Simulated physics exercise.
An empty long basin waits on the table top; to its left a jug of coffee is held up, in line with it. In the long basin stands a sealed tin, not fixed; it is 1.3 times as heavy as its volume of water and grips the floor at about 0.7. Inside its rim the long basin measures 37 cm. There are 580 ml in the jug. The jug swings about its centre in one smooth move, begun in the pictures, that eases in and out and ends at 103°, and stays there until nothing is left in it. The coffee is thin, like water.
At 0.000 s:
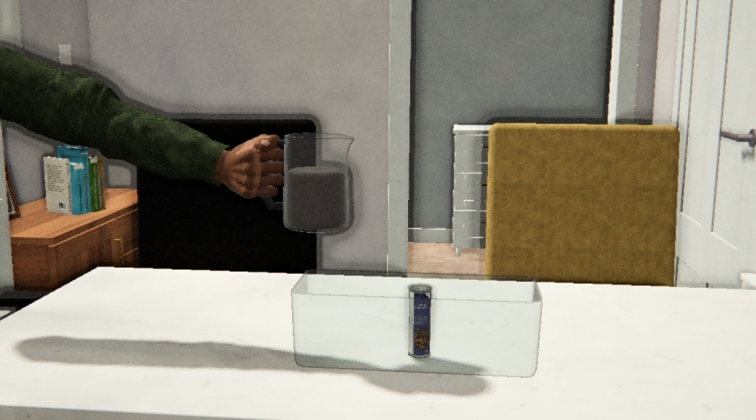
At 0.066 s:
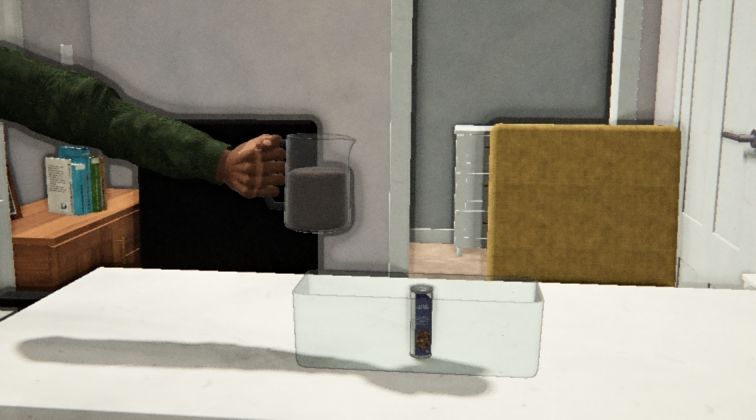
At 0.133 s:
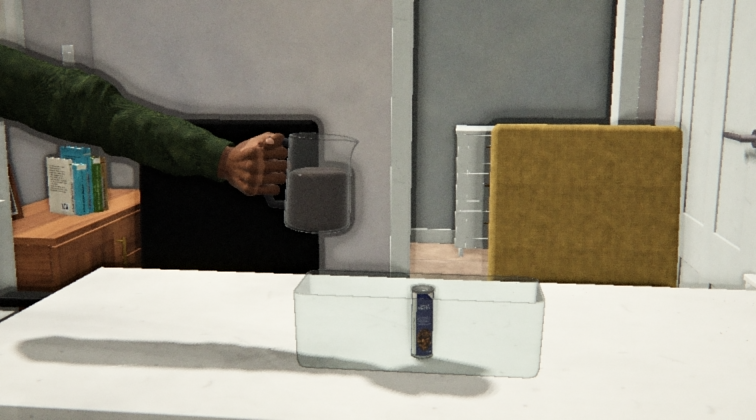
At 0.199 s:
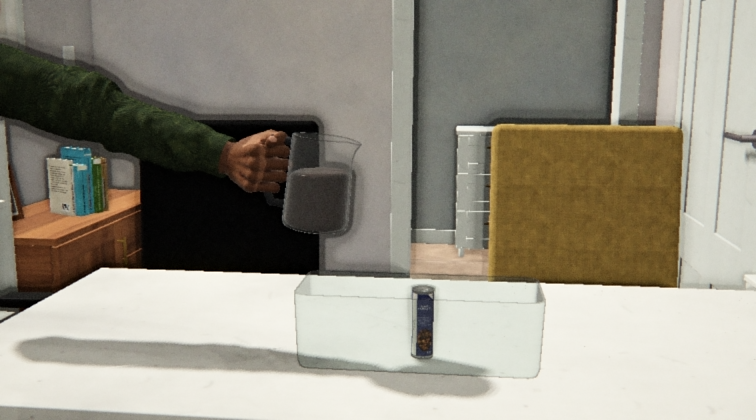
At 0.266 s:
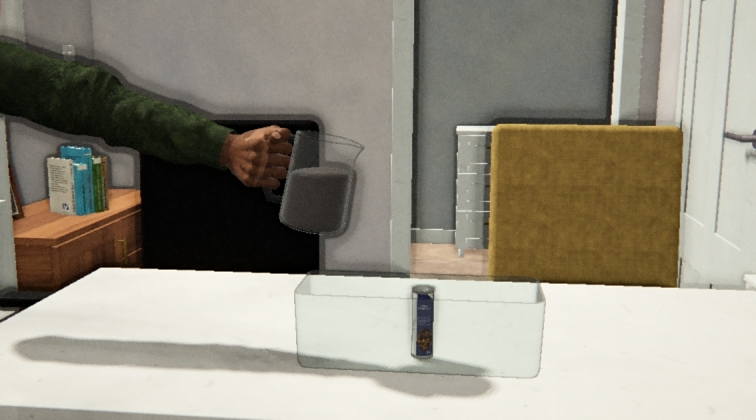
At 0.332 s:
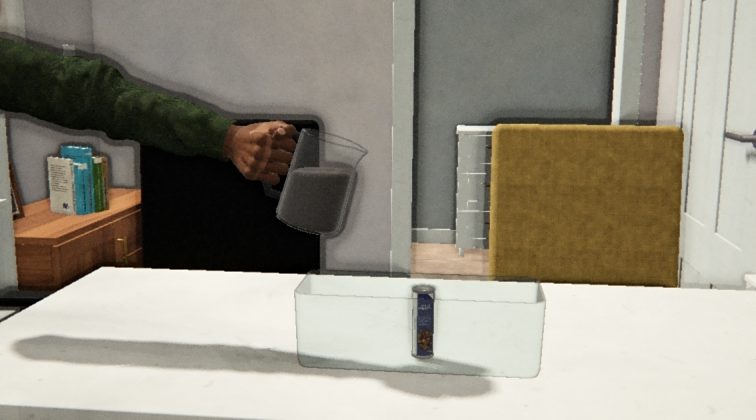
Living room with a white table, a green-sleeved arm tilting a glass jug of dark liquid slightly rightward above a clear basin.
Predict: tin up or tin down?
The tin falls.
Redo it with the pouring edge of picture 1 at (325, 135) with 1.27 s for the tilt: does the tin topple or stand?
Then it stays up.
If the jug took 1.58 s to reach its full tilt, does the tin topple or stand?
Then it goes over.
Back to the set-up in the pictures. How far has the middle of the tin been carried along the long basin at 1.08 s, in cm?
About 0 cm.
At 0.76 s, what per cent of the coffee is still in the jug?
Near 98 in a hundred.
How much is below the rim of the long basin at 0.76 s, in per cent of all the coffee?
Near 0 in a hundred.
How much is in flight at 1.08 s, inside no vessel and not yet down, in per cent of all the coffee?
About 24 per cent.
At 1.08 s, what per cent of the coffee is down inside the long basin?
Some 24 per cent.
After 0.76 s the tilt is 68° and 97 per cent is still to pour; the tin stands where it began.
After 1.08 s the tilt is 97° and 51 per cent is still to pour; the tin stands where it began.
After 1.41 s the tilt is 103° and 11 per cent is still to pour; the tin leans 28°.
After 1.77 s the tilt is 103° and 1 per cent is still to pour; the tin lies on its side.
In the end the tin lies on its side.
